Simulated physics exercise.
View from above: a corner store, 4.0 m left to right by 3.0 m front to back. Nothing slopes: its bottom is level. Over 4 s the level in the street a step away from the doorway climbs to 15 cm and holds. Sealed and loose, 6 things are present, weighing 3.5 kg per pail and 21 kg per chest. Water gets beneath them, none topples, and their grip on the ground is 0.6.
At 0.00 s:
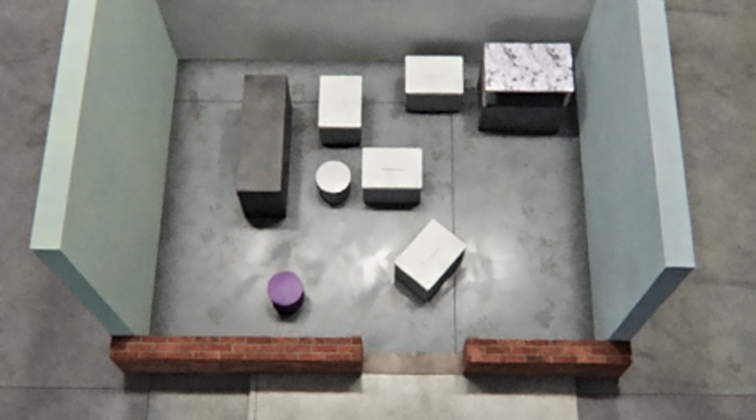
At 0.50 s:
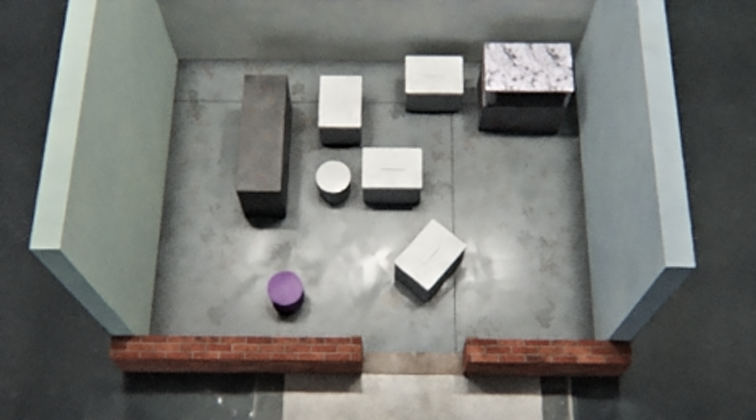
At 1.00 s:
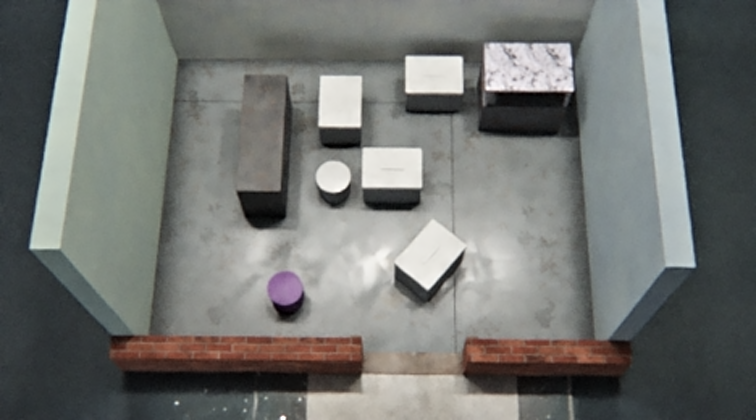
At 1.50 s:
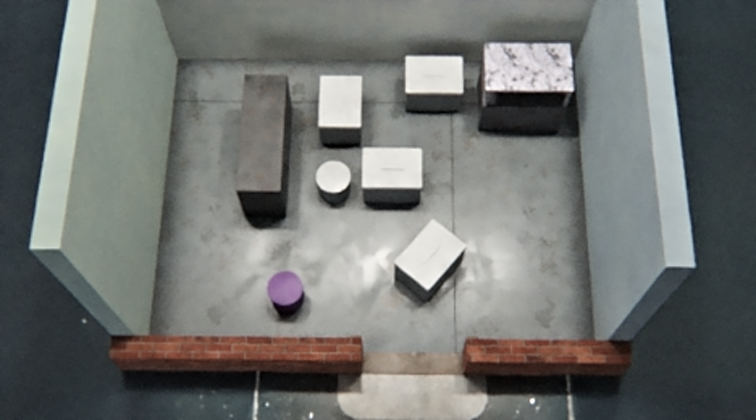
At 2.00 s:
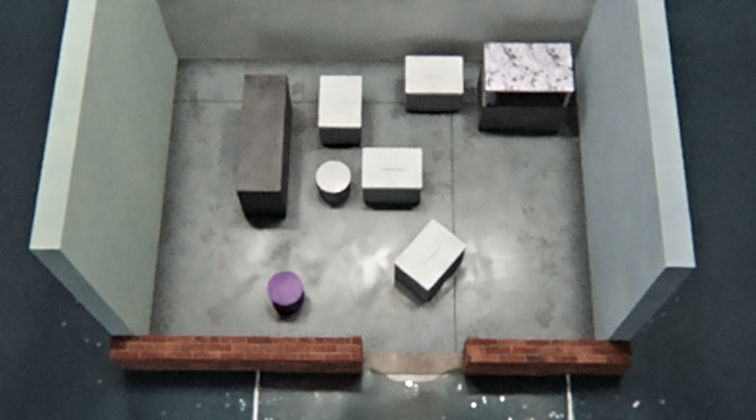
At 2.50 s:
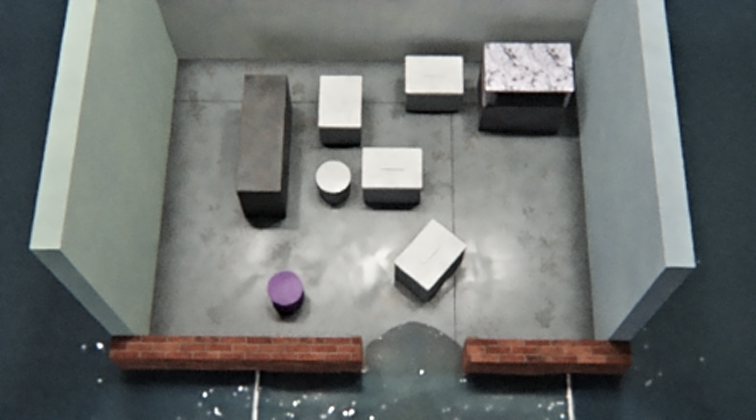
In the video, seen from above, dark water spreads over the ground outside a walled corner store and begins to enter through the gap in the low brick front, while the purple pail, pale boxes and other objects stay still.
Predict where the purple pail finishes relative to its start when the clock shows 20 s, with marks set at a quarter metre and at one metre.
Result: A modest shift.
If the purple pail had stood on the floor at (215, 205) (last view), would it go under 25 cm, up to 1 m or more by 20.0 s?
It goes a long way.
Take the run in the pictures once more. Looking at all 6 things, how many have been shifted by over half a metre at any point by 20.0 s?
5 in all.
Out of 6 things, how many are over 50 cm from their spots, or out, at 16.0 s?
3.
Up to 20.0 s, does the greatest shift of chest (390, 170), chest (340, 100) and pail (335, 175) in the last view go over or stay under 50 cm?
First greater, then smaller, then greater.
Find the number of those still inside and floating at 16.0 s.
I'd say 6 of them.
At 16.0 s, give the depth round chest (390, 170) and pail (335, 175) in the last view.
Some 10 cm at the first, some 10 cm at the second.
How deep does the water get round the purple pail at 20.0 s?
Around 12 cm.
After 4.0 s the purple pail is near (285, 288), 0.0 m from its start, aground; 0 afloat.
After 9.0 s the purple pail is near (284, 288), 0.0 m from its start, aground; 1 afloat.
After 16.0 s the purple pail is near (344, 266), 0.6 m from its start, afloat; 6 afloat.
After 20.0 s the purple pail is near (216, 310), 0.6 m from its start, afloat; 6 afloat.
